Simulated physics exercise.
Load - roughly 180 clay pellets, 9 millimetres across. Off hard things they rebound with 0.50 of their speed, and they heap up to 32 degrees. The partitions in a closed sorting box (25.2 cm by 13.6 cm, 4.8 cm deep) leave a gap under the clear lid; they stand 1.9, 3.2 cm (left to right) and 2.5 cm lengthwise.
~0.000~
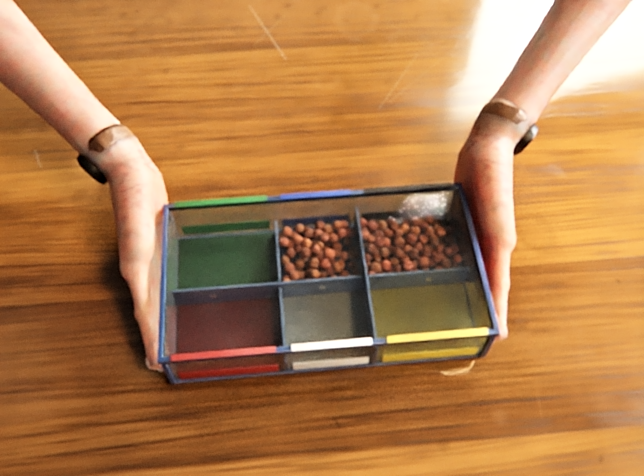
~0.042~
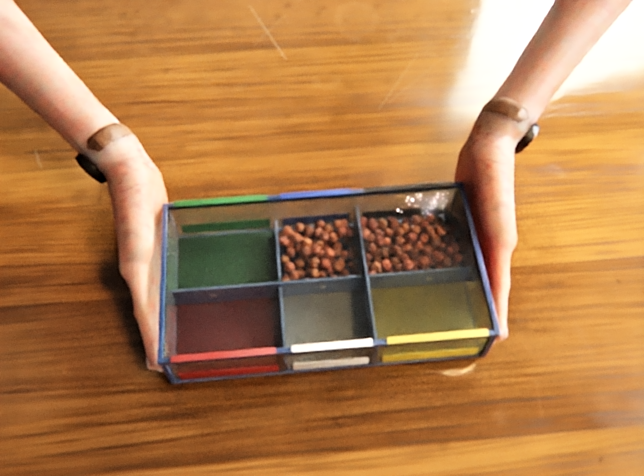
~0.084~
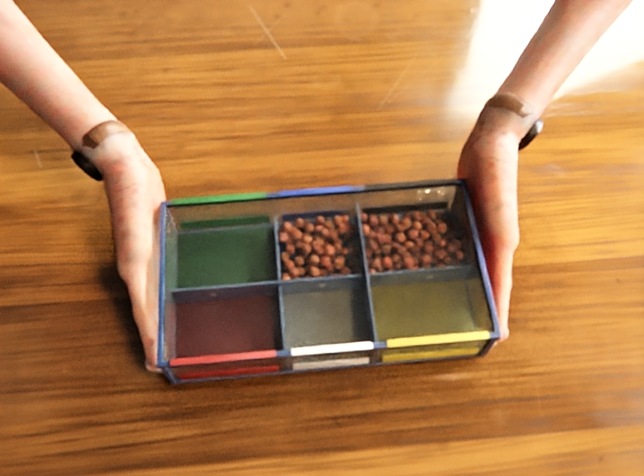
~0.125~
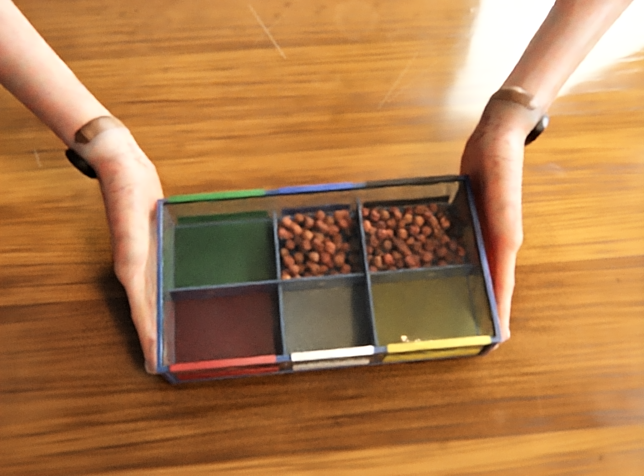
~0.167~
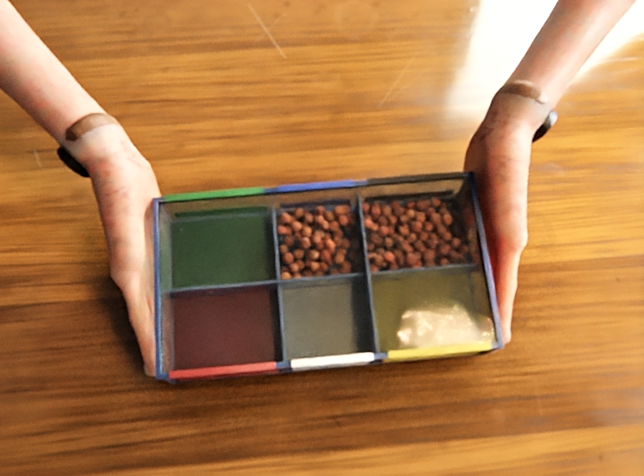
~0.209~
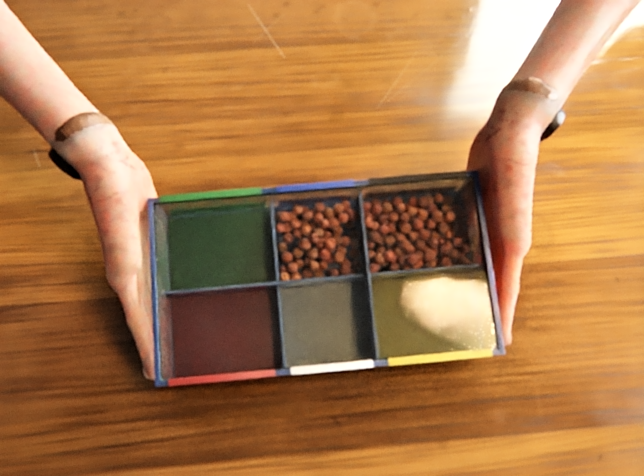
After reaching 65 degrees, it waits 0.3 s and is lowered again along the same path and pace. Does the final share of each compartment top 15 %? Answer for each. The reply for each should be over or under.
For red compartment it is under, for blue compartment it is over, for green compartment it is under, for yellow compartment it is under, for white compartment it is under, for black compartment it is over.
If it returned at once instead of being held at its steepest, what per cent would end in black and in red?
Result - black: 55 %, red: 0 %.
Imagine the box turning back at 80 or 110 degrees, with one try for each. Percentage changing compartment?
About 35 and 100 per cent.
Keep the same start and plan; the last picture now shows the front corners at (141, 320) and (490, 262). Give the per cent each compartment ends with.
Red 0, blue 40, green 5, yellow 0, white 0, black 55.
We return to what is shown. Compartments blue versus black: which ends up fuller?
More ends up in the black one.
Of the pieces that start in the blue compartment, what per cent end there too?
Fraction kept: Approx. 90 %.
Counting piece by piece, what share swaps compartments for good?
About 15 percent of it.
After 0.79 s, tilt 65 degrees; blue 35 %, yellow 5 %, white 5 %, black 55 %.
Then, at 1.18 s, tilt 36 degrees; blue 35 %, yellow 10 %, white 5 %, black 55 %.
After 1.66 s, tilt 0 degrees; blue 35 %, yellow 10 %, white 5 %, black 55 %.
At rest (2.0 s), red 0 %, blue 35 %, green 0 %, yellow 10 %, white 5 %, black 55 %.
